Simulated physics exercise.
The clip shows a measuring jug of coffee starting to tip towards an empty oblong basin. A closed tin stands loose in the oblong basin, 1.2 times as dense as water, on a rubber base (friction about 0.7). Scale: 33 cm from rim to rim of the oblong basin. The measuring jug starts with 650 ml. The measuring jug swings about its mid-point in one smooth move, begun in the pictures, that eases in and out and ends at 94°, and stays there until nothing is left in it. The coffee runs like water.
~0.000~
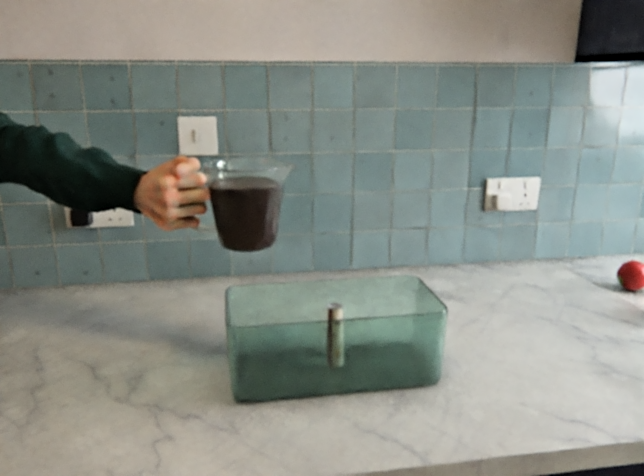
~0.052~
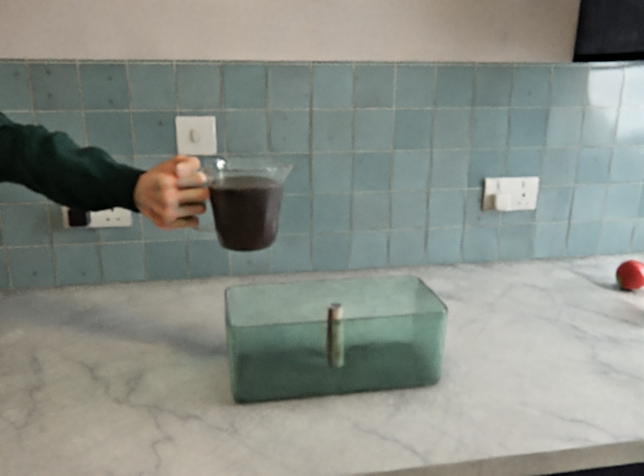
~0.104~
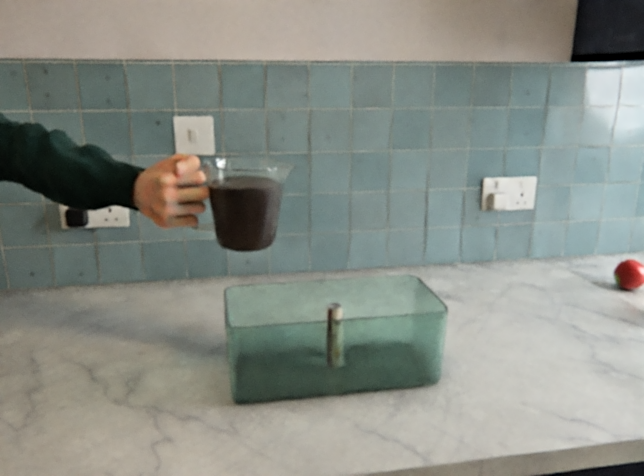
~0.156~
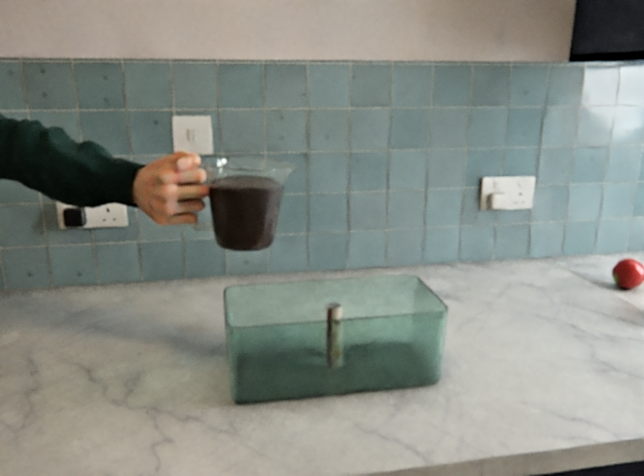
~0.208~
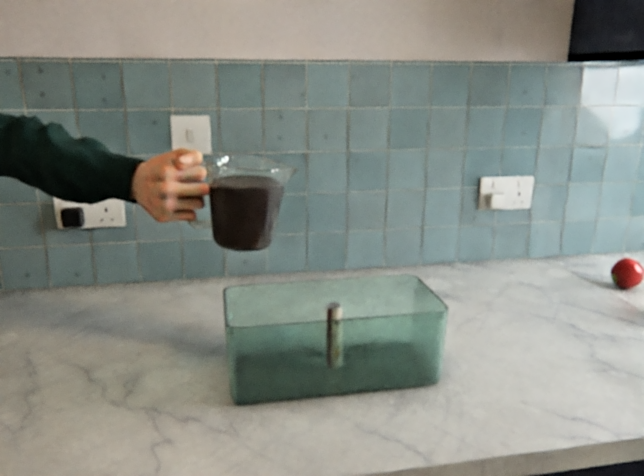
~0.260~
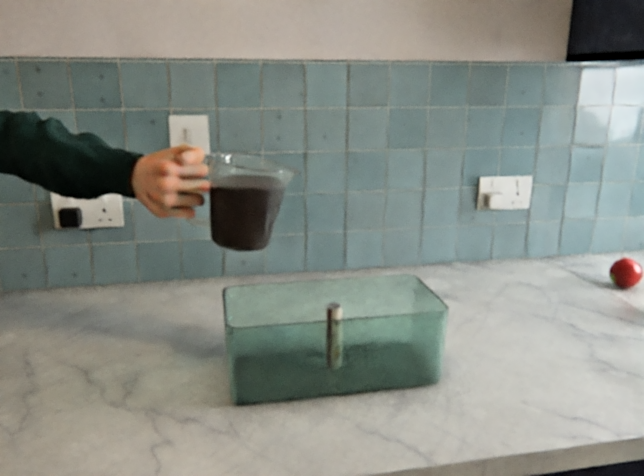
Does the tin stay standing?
The tin goes over.
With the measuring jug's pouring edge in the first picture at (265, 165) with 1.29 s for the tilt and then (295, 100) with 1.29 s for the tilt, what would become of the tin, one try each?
First it topples; then it keeps standing.
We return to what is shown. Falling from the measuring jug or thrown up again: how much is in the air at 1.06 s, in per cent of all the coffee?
Some 22 per cent.
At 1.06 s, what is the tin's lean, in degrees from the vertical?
It is at some 0°.
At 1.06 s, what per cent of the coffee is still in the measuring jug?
Some 36 per cent.
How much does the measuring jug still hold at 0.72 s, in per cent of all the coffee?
About 88 per cent.
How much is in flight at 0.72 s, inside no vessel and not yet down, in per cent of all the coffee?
About 12 per cent.
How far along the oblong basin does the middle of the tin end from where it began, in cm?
About 7.5 cm.
Then, 0.72 s in, the tilt is 55° and 87 per cent is still to pour; the tin stands where it began.
Then, 1.06 s in, the tilt is 87° and 37 per cent is still to pour; the tin stands where it began.
Then, 1.41 s in, the tilt is 94° and 4 per cent is still to pour; the tin leans 10°.
Then, 1.79 s in, the tilt is 94° and 0 per cent is still to pour; the tin lies on its side.
Finally, the tin lies on its side.
